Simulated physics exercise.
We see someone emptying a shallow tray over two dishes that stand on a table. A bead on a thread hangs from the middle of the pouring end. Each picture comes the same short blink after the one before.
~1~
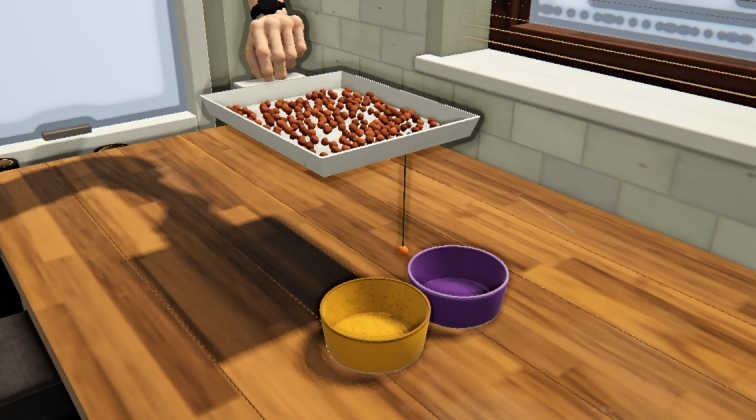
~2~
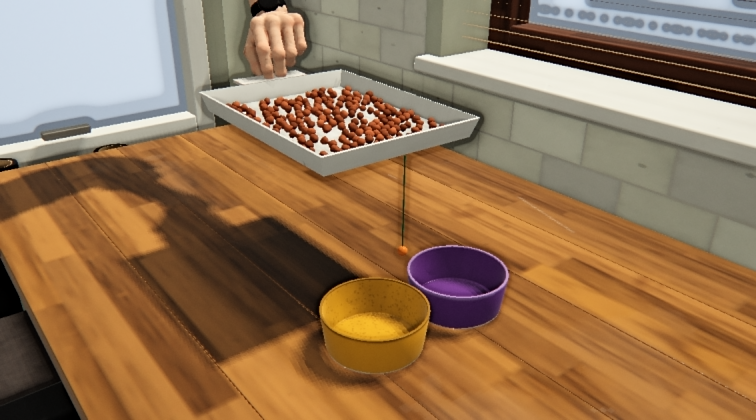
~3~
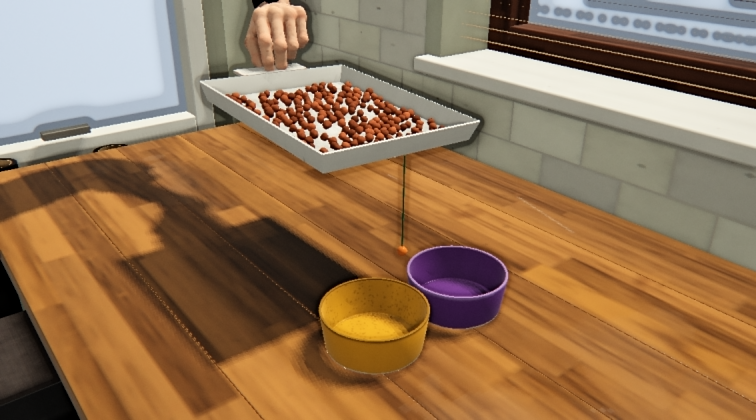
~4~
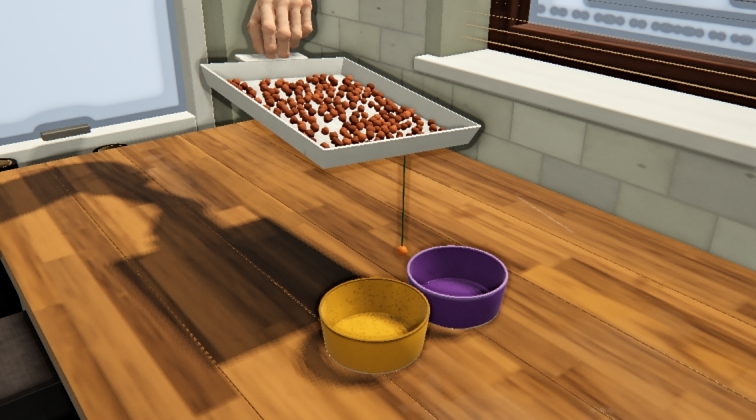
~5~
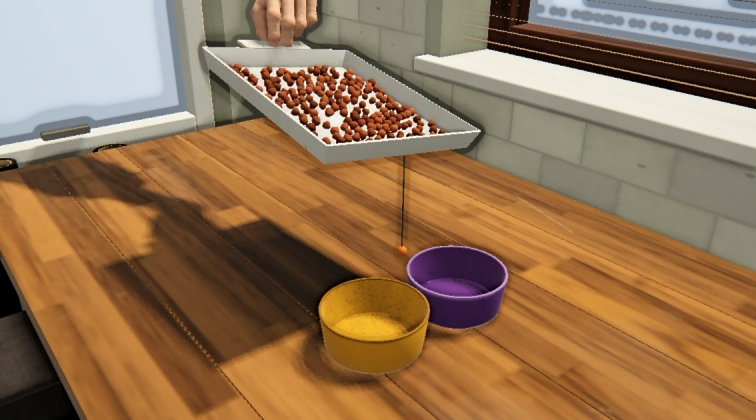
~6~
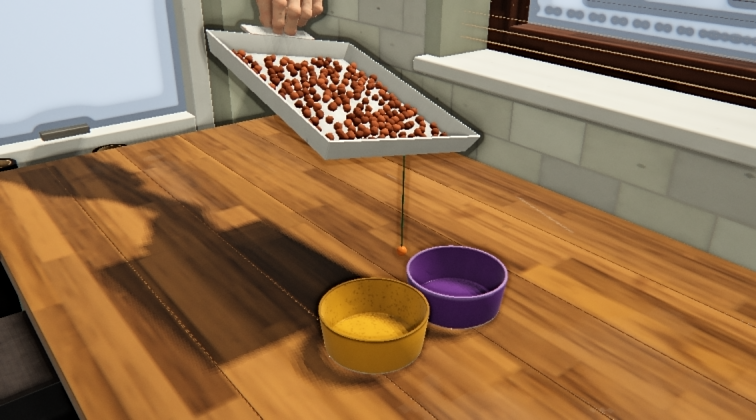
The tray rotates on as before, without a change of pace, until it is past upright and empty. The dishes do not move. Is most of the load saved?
Caught overall: Only the smaller part.
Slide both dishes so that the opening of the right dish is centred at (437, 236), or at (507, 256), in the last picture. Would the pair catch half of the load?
First above a half, then the smaller part.
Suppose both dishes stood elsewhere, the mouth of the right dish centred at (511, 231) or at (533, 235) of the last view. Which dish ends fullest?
The first try: The left dish. The second: The left-hand dish.
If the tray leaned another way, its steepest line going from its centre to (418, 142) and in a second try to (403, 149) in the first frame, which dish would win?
In turn: Right; the right-hand dish.
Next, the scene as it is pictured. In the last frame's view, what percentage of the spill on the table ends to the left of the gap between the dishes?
Close to 10 per cent.
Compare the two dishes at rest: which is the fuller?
The winner is the dish on the right.
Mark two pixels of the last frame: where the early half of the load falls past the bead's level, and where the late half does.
At about (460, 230), then at (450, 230).
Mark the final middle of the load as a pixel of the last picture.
Close to (479, 271).
Shortly afterwards, tray tipped steeply; all but a few on the tray; only a few in the air.
Next, tray tipped past a quarter turn; near a quarter on the tray; near a quarter in the right dish; near a third outside both; near a third in the air.
Some moments later, tray tipped past a quarter turn; near a quarter in the right dish; the bulk outside both.
In the end, tray tipped past a quarter turn; none at all in the left dish; near a quarter in the right dish; the bulk outside both.
